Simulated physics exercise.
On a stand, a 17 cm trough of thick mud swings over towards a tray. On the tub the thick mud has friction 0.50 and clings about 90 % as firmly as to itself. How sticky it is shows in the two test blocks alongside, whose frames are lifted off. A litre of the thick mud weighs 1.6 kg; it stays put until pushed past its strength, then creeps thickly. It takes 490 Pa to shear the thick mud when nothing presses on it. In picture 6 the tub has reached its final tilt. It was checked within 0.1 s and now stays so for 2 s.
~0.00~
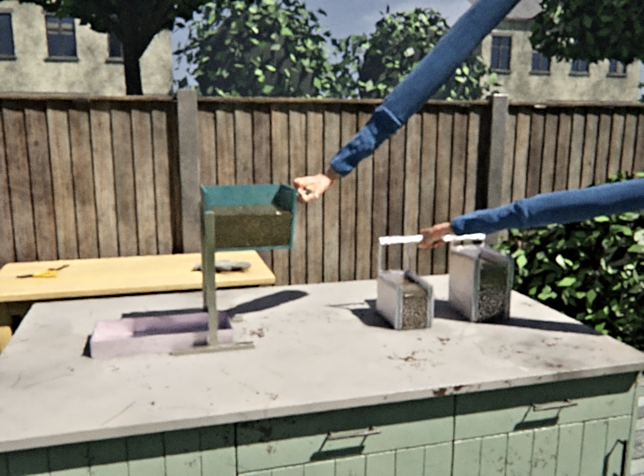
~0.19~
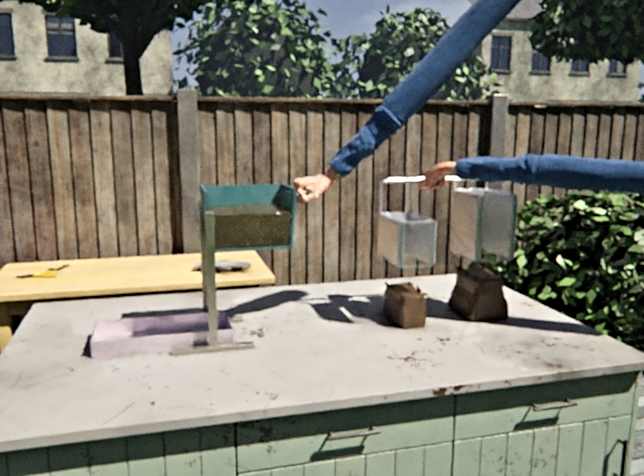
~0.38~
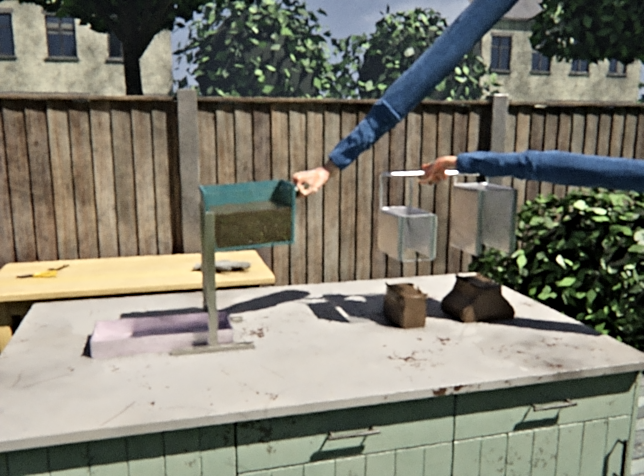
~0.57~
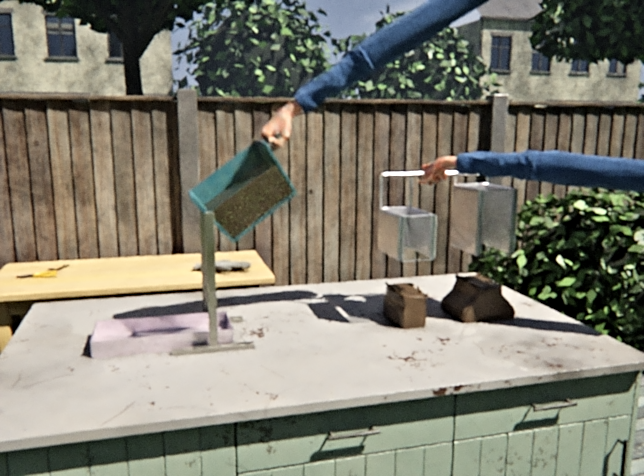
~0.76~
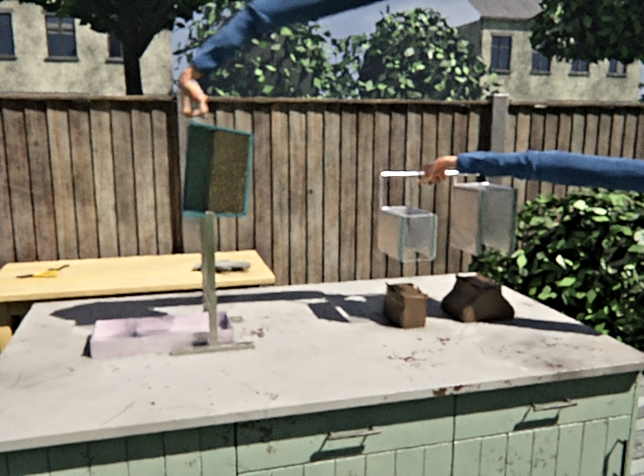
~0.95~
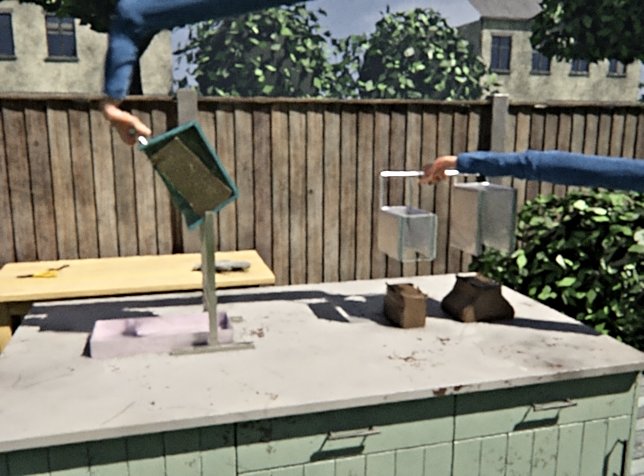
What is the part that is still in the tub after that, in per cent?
It comes to some 0 %.
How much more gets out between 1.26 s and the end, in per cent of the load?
About 0 %.
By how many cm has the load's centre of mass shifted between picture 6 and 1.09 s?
About 16 cm.
By 1.09 s, the tub is at 119 degrees and holds 27 %.
By 1.26 s, the tub is at 119 degrees and holds 0 %.
By 1.43 s, the tub is at 119 degrees and holds 0 %.
By 1.60 s, the tub is at 119 degrees and holds 0 %.
By 2.95 s, at the end, the tub is at 119 degrees and holds 0 %.
